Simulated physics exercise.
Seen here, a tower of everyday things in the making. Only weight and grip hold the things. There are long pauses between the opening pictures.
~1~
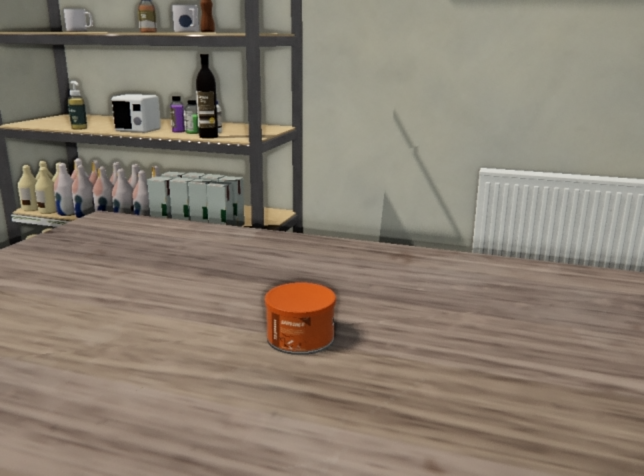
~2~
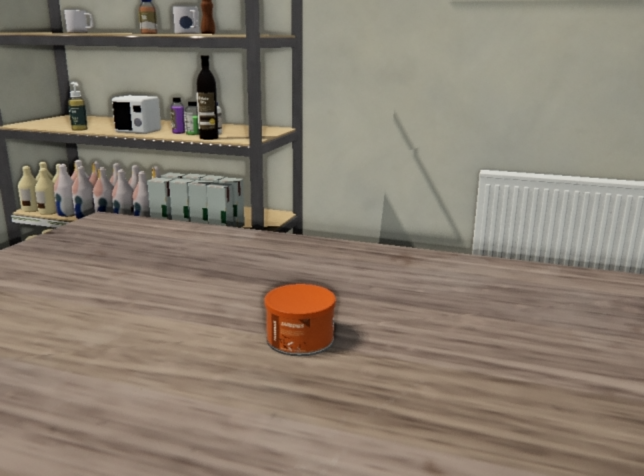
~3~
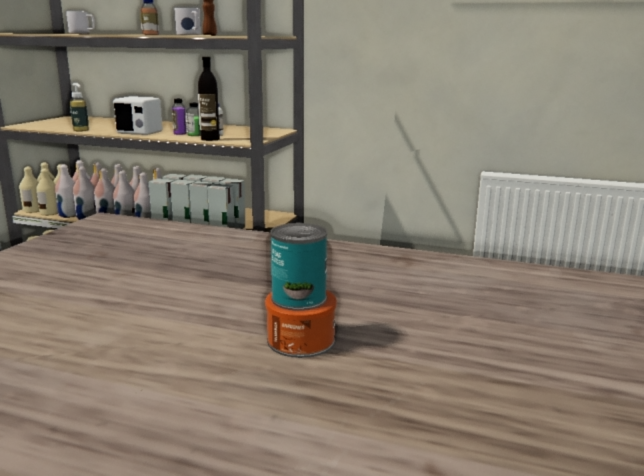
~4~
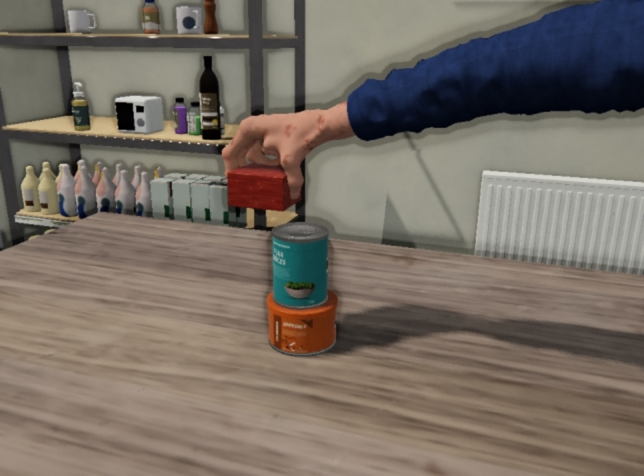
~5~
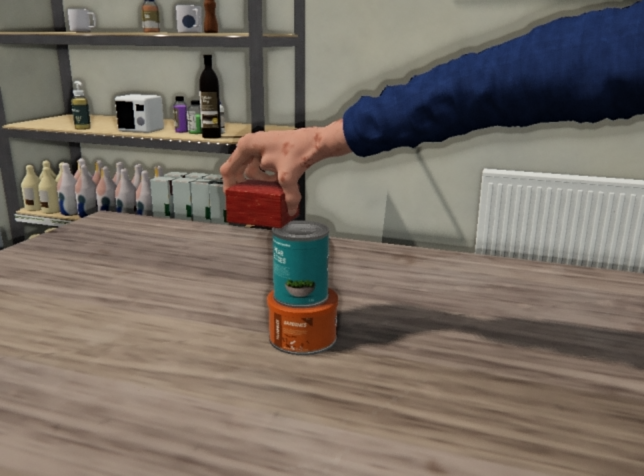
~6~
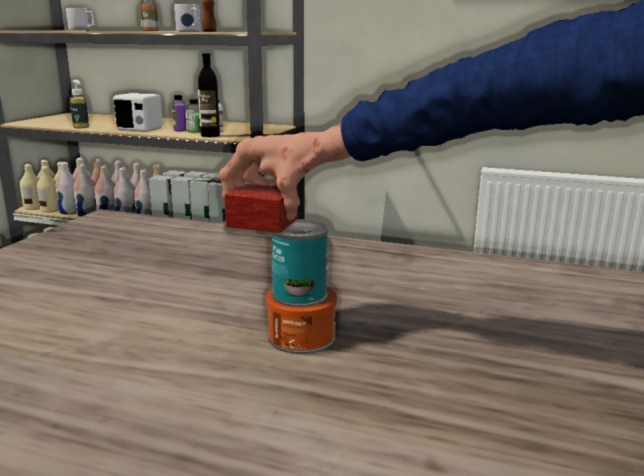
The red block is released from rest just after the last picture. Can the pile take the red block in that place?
The pile gives way.
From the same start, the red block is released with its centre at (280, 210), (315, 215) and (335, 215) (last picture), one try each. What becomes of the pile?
First, it holds; second, it holds; third, it gives way.
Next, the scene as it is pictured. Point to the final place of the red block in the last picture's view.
Near (110, 309).
Then, 0.30 s later than the last frame, red block now fallen.
Then, 0.40 s later than the last frame, things are still on the move.
Then, 0.60 s later than the last frame, as before.
Then, 1.30 s later than the last frame, nothing new.
When it is over, fallen, red block; the other 2 as before. End places, in pixels of the last picture, red block near (110, 309). The pile loses its balance.
